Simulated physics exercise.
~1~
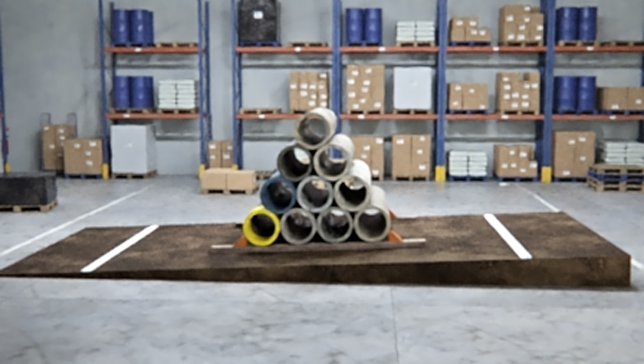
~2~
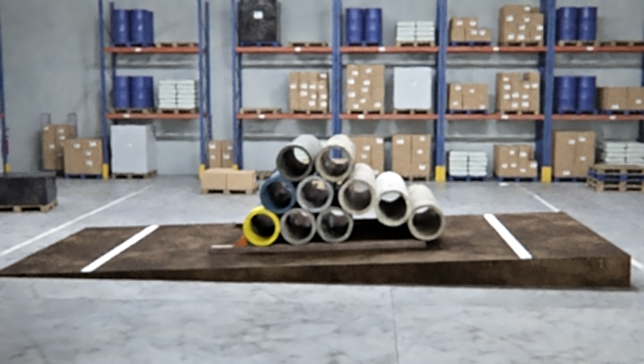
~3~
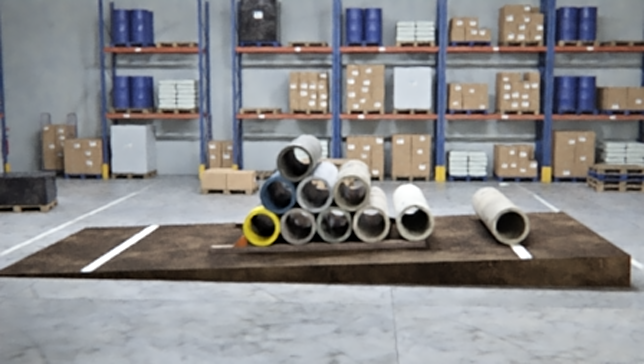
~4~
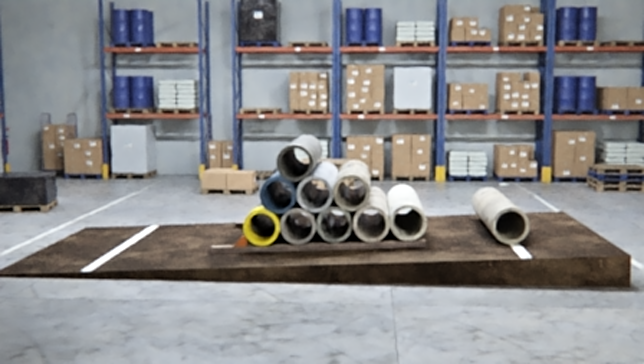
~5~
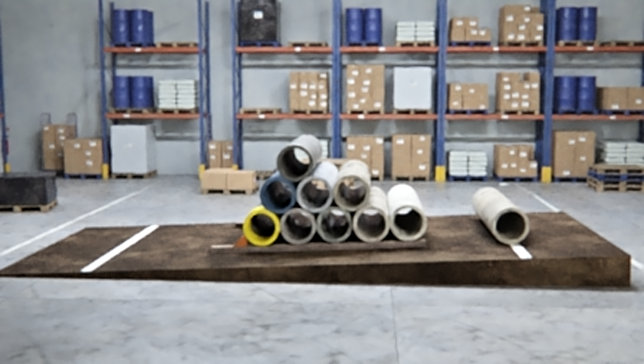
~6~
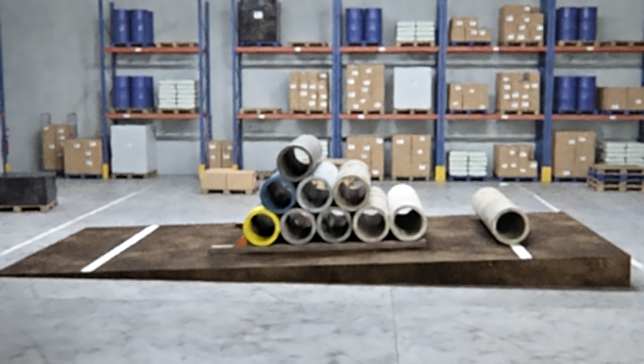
In the video, a pyramid of concrete pipes on a brown pad in a warehouse slumps to the right, and one pipe rolls away, stopping by the right white line. The others settle into a lower stack, with the yellow pipe still at its left end.
